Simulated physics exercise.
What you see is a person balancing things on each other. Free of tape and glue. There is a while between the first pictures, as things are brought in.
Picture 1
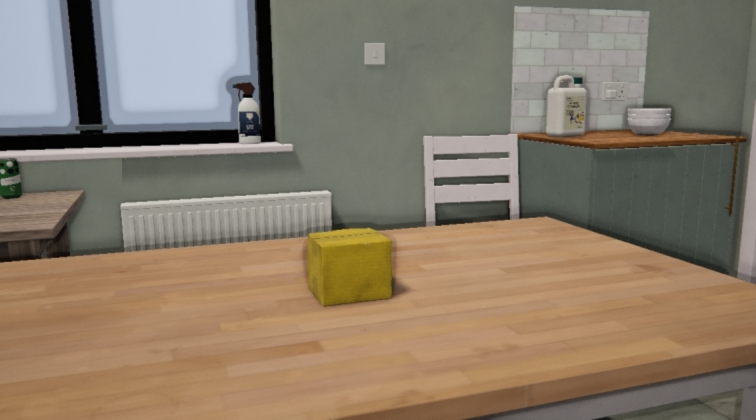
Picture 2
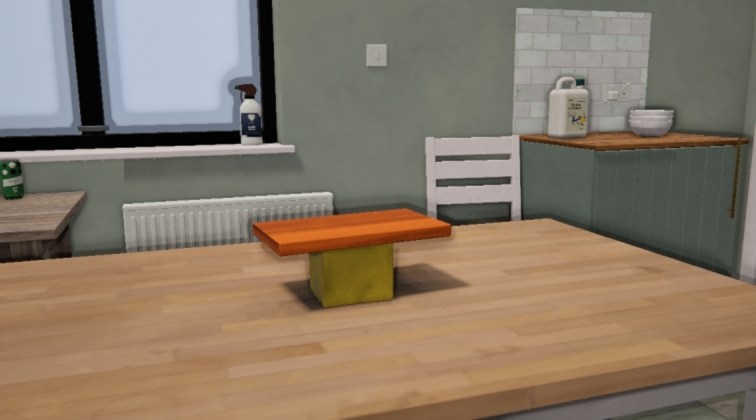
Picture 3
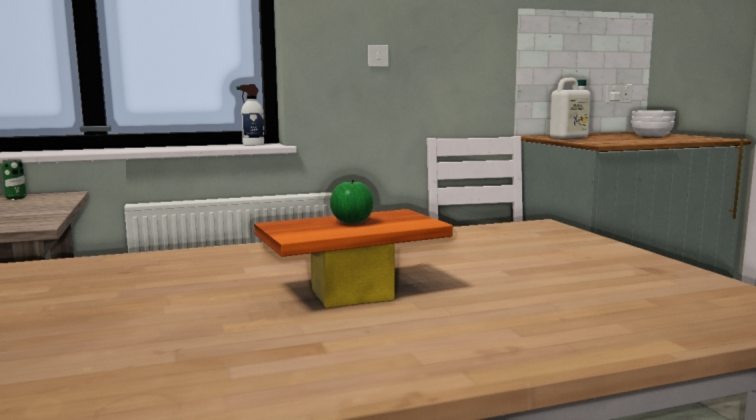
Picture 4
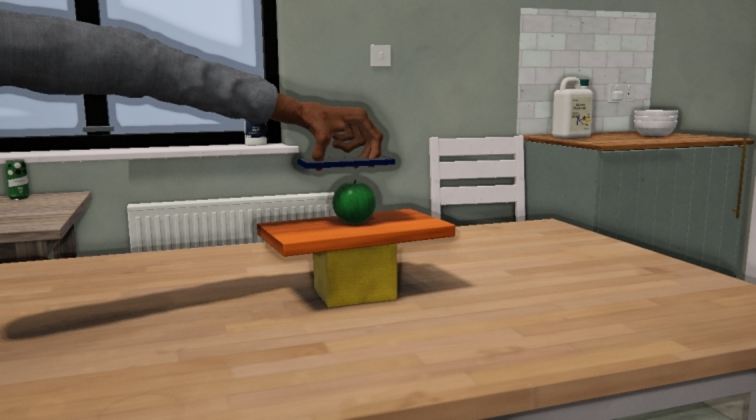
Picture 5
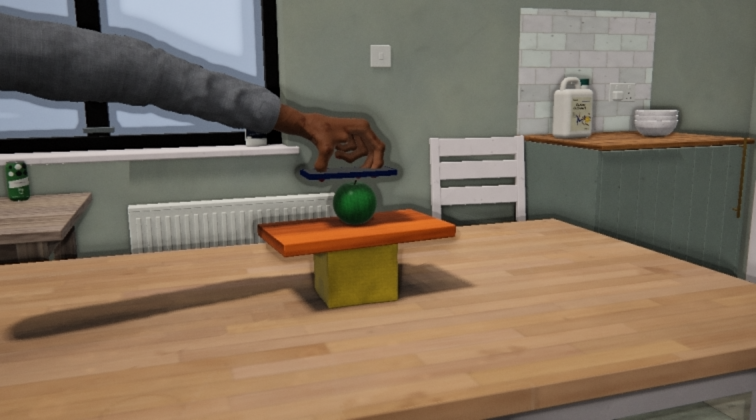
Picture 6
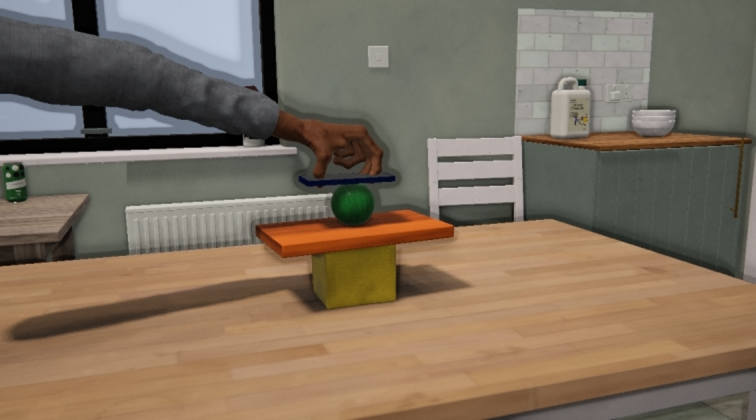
In a kitchen, a yellow box sits on a wooden table, then an orange board and a green apple appear stacked on it. A hand reaches in from the left and lowers a flat blue phone onto the apple, still holding it.
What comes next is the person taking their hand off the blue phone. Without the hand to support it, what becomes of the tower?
Something drops.
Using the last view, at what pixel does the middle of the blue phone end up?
End position: Approximately (278, 229).
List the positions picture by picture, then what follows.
In the first picture, the last thing is not in view yet.
In the second picture, the last thing is not in view yet; orange board (351, 230).
In the third picture, the last thing is not in view yet; yellow box (352, 266).
The fourth picture shows coming down; blue phone (346, 161); green apple (354, 202).
The fifth picture shows coming down; blue phone (349, 173); orange board (355, 230).
The sixth picture shows set down, still held; blue phone (347, 178); yellow box (353, 267).
Then, 0.40 s on from there, blue phone turned 44° from how it was put near (329, 193).
Then, 0.70 s on from there, blue phone now fallen.
Then, 1.90 s on from there, nothing new.
In the end, fallen, blue phone; the other 3 unmoved. At the end, from the last picture's camera, blue phone near (278, 229). The pile loses its balance.
